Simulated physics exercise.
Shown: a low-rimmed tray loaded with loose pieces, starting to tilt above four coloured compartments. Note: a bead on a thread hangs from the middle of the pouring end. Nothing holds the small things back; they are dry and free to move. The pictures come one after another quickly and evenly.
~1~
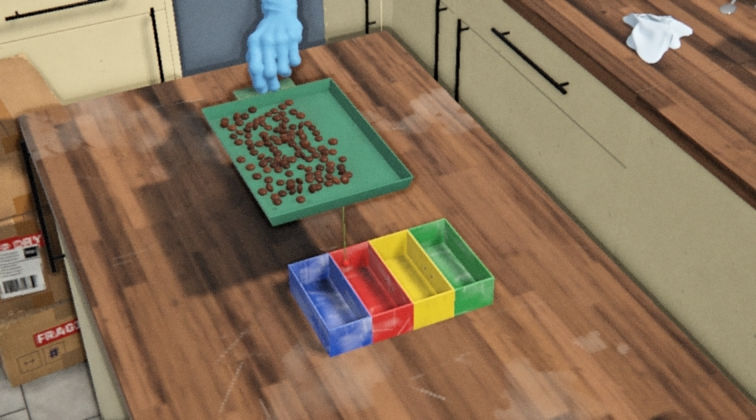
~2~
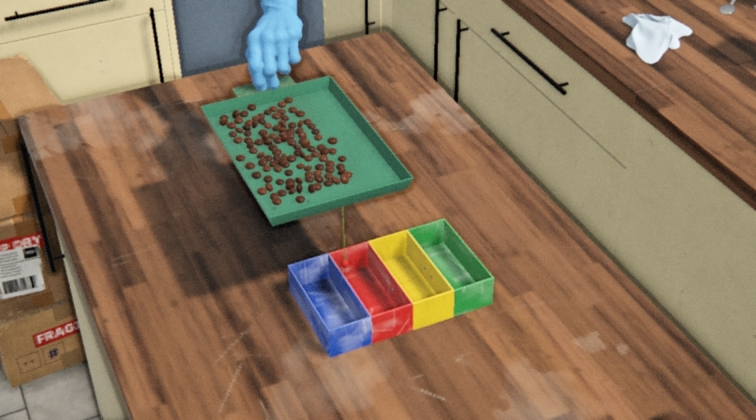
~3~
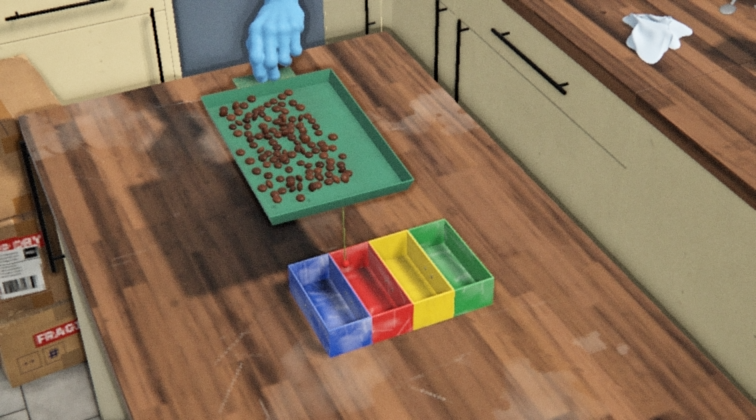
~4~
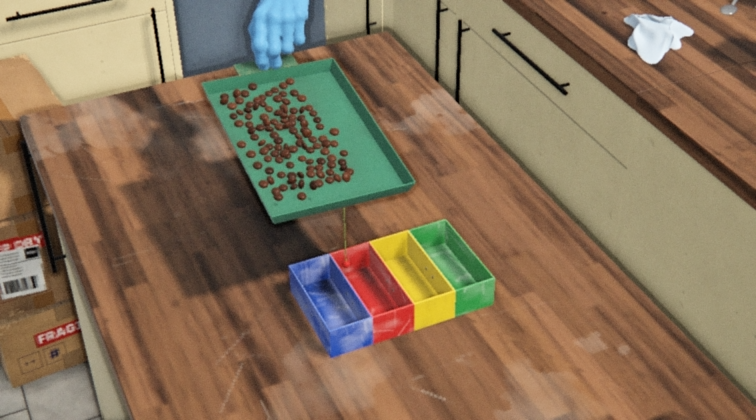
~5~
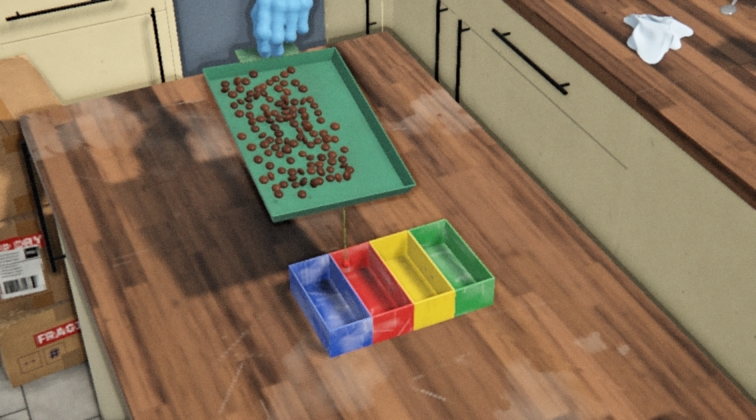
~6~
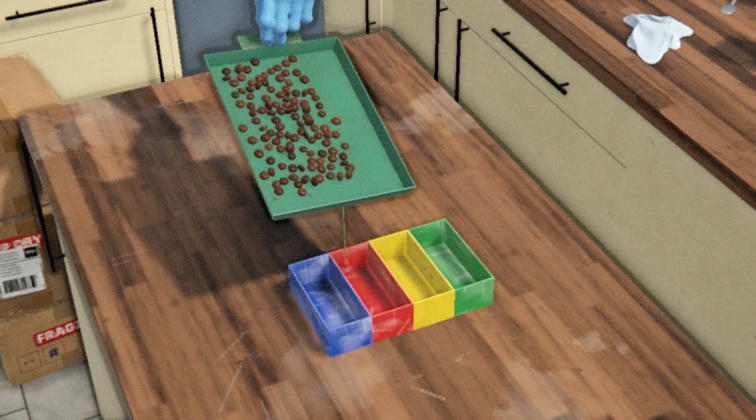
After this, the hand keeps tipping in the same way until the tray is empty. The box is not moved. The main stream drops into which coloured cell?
It drops into the yellow cell.
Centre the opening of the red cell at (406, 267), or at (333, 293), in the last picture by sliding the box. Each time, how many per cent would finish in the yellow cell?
Close to 10 in a hundred, then close to 30 in a hundred.
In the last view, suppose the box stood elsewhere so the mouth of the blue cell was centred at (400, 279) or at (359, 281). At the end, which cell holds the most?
Run one gives the blue cell; run two gives that red cell.
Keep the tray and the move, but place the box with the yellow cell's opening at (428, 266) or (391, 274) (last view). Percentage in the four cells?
Roughly 100 per cent, and 100 per cent.
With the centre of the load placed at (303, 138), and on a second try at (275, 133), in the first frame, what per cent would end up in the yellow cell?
About 70 and 60 per cent.
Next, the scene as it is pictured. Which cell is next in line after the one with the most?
Second best is that red cell.
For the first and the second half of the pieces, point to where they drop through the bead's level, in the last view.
Initially about (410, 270); subsequently about (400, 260).
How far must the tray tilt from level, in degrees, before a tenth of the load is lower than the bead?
Roughly 75 degrees.
Shortly afterwards, tray tipped steeply; all but a few on the tray; only a few falling or outside the box.
Next, tray tipped right over; near a quarter on the tray; near half in the yellow cell; near a quarter in the red cell; a little in the green cell; only a few in the blue cell; a little falling or outside the box.
Some moments later, tray tipped past a quarter turn; near half in the yellow cell; near a third in the red cell; a little in the green cell; a little in the blue cell; only a few falling or outside the box.
In the end, tray tipped past a quarter turn; near half in the yellow cell; near a third in the red cell; a little in the green cell; a little in the blue cell; only a few outside the box.
